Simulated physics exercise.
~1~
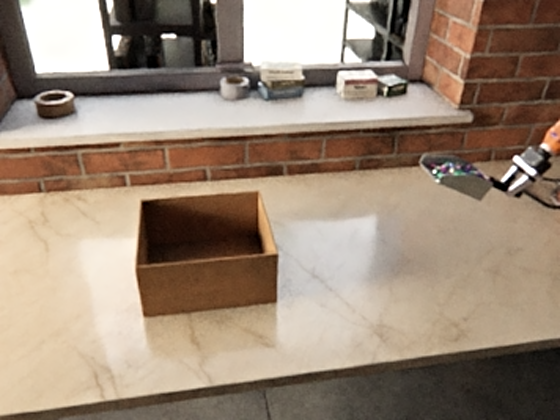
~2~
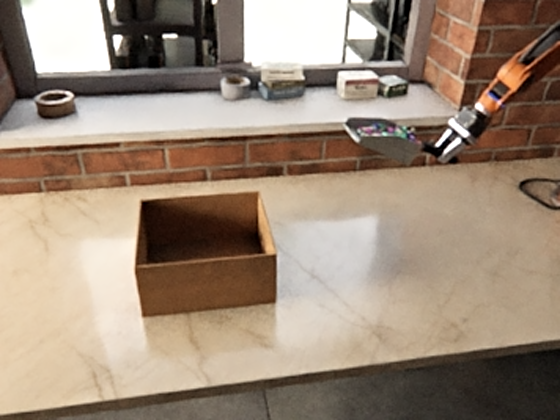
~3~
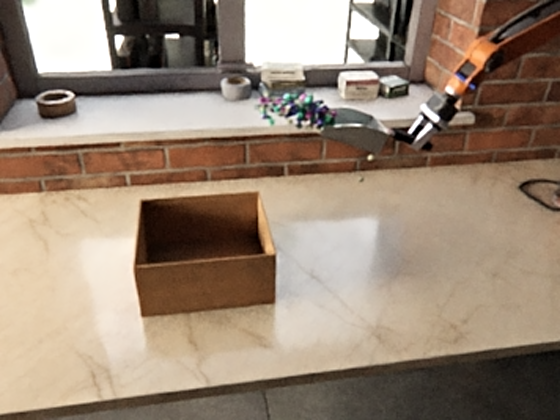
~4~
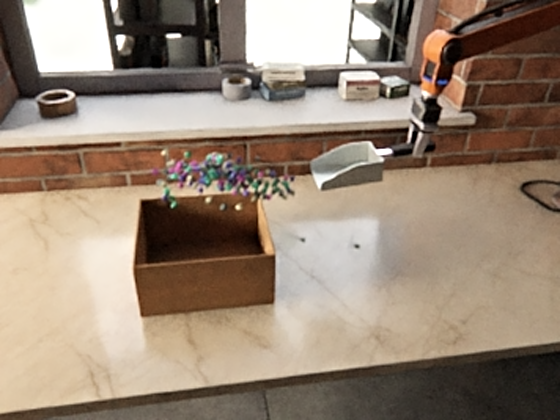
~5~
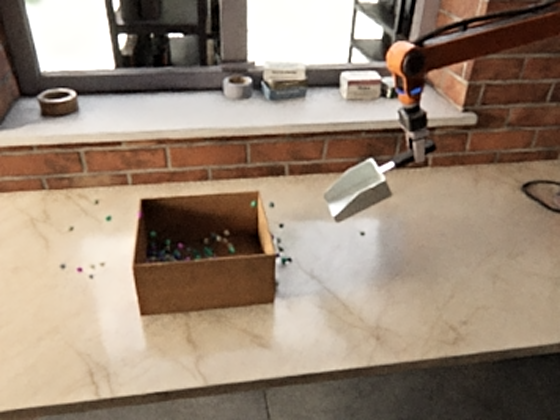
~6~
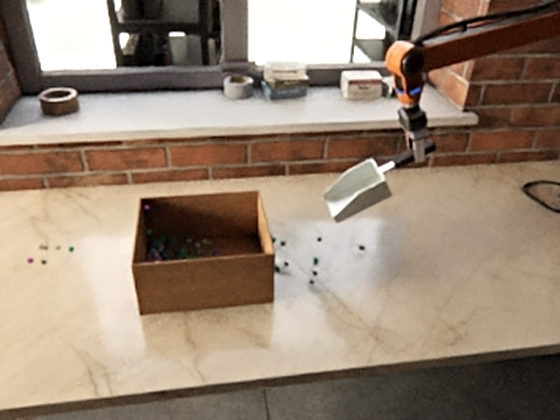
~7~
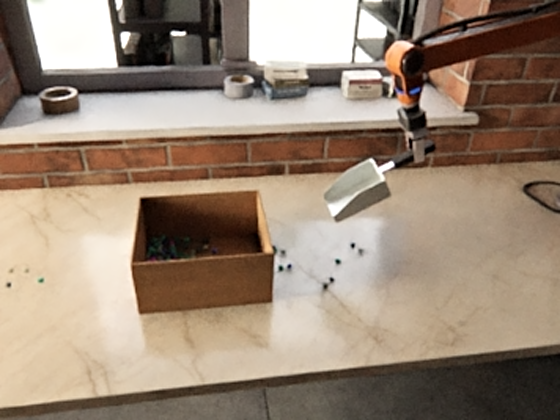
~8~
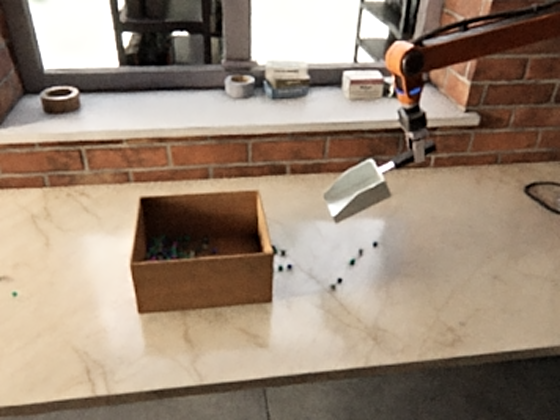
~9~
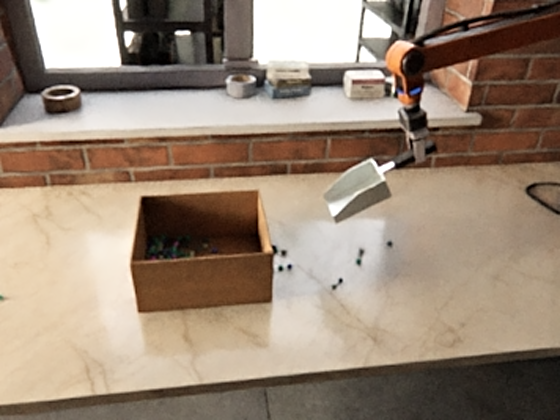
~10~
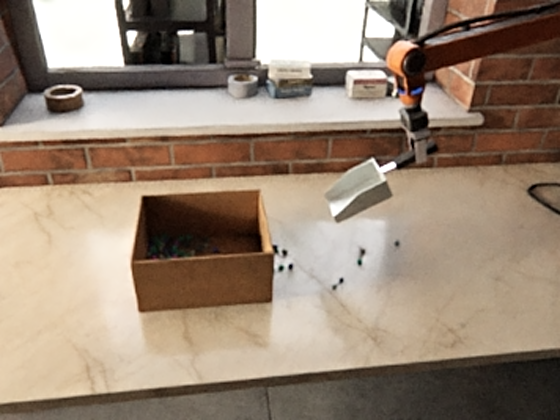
Robotic arm swinging a scoop leftward and flinging small colourful balls into a brown box, a few scattering across the marble-look table.
